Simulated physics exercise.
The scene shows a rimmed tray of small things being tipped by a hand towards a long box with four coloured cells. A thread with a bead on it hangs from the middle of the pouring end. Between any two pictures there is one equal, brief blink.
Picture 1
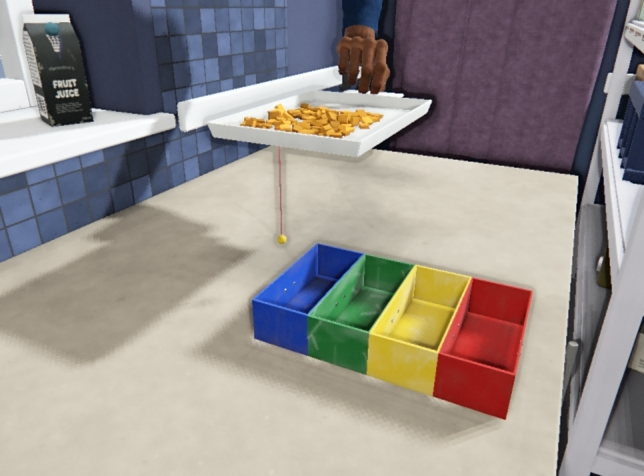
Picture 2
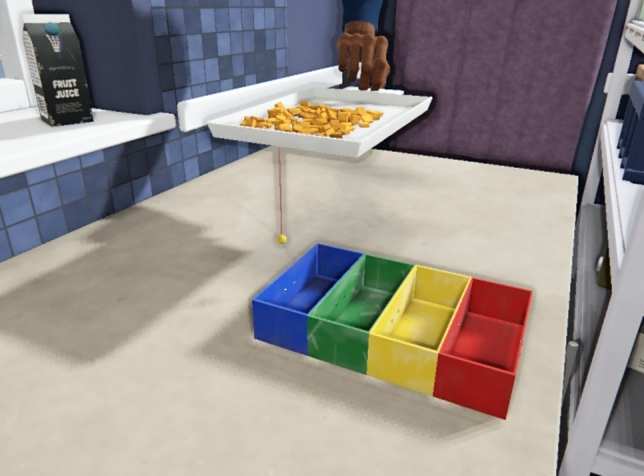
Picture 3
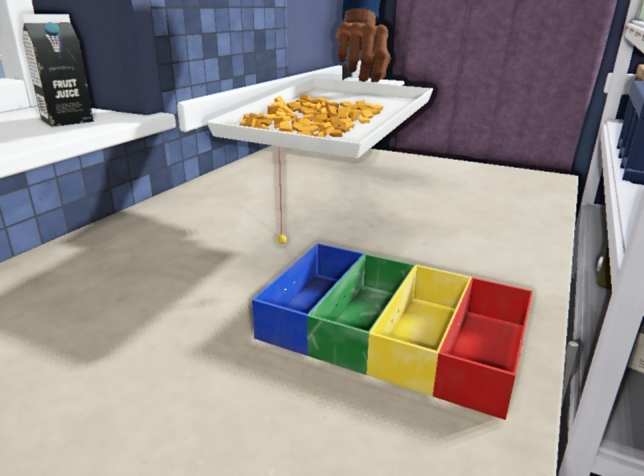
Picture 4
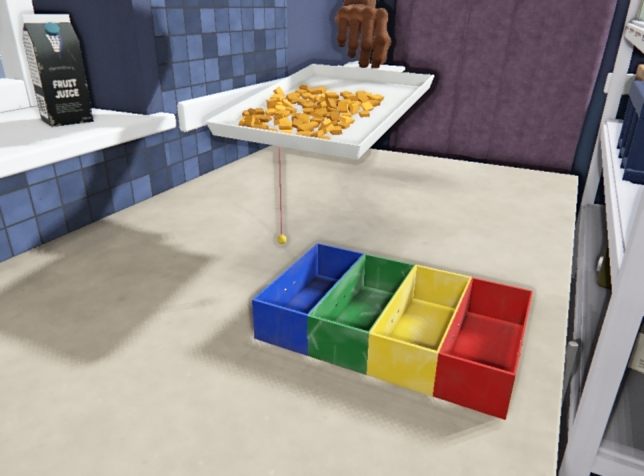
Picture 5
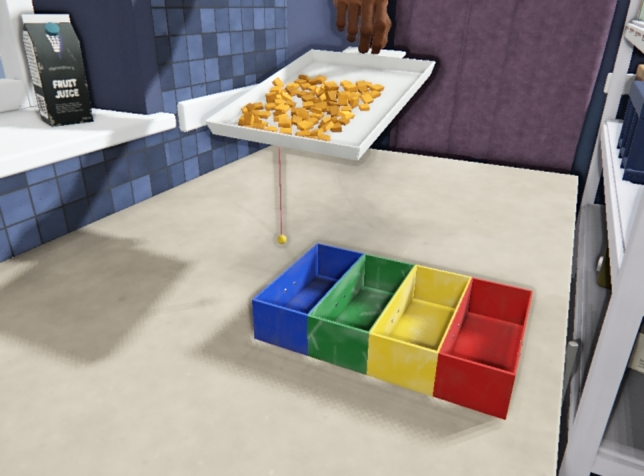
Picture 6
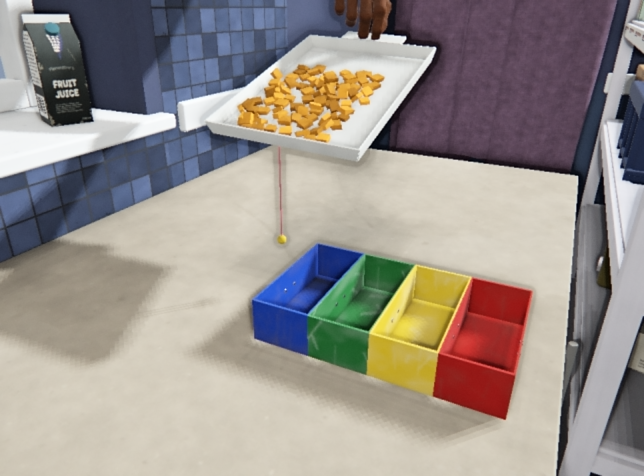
White tray of small orange crackers tilting gradually as a brown hand raises its far side, above a still four-coloured box.
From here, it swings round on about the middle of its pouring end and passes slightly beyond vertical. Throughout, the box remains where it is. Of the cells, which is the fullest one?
The blue one.
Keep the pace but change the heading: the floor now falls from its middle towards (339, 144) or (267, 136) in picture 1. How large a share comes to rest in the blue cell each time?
It comes to about 70 per cent the first time and about 0 per cent the second.
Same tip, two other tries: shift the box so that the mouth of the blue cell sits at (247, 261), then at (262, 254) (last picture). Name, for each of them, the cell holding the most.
So the first one goes to green and the second to green.
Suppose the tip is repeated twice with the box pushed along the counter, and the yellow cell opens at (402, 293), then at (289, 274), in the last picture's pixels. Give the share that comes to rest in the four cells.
About 80% and about 100%.
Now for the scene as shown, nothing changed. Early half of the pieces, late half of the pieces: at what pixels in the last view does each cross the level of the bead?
Earlier half at (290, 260), later half at (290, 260).
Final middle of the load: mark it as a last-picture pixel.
The centre comes to rest close to (295, 311).
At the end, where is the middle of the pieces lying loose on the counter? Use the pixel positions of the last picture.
Approximate centre, last frame: (237, 304).
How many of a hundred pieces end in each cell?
Blue cell: 50 %. Green cell: 10 %. Yellow cell: 0 %. Red cell: 0 %.
Soon after the last picture, tray tipped steeply; all on the tray.
A little later, tray tipped past a quarter turn; about half on the tray; a small part in the blue cell; a stray few in the green cell; about a third falling or outside the box.
Later still, tray tipped past a quarter turn; about half in the blue cell; a small part in the green cell; about half falling or outside the box.
At rest, tray tipped past a quarter turn; about half in the blue cell; a small part in the green cell; none in the red cell; none in the yellow cell; about half outside the box.
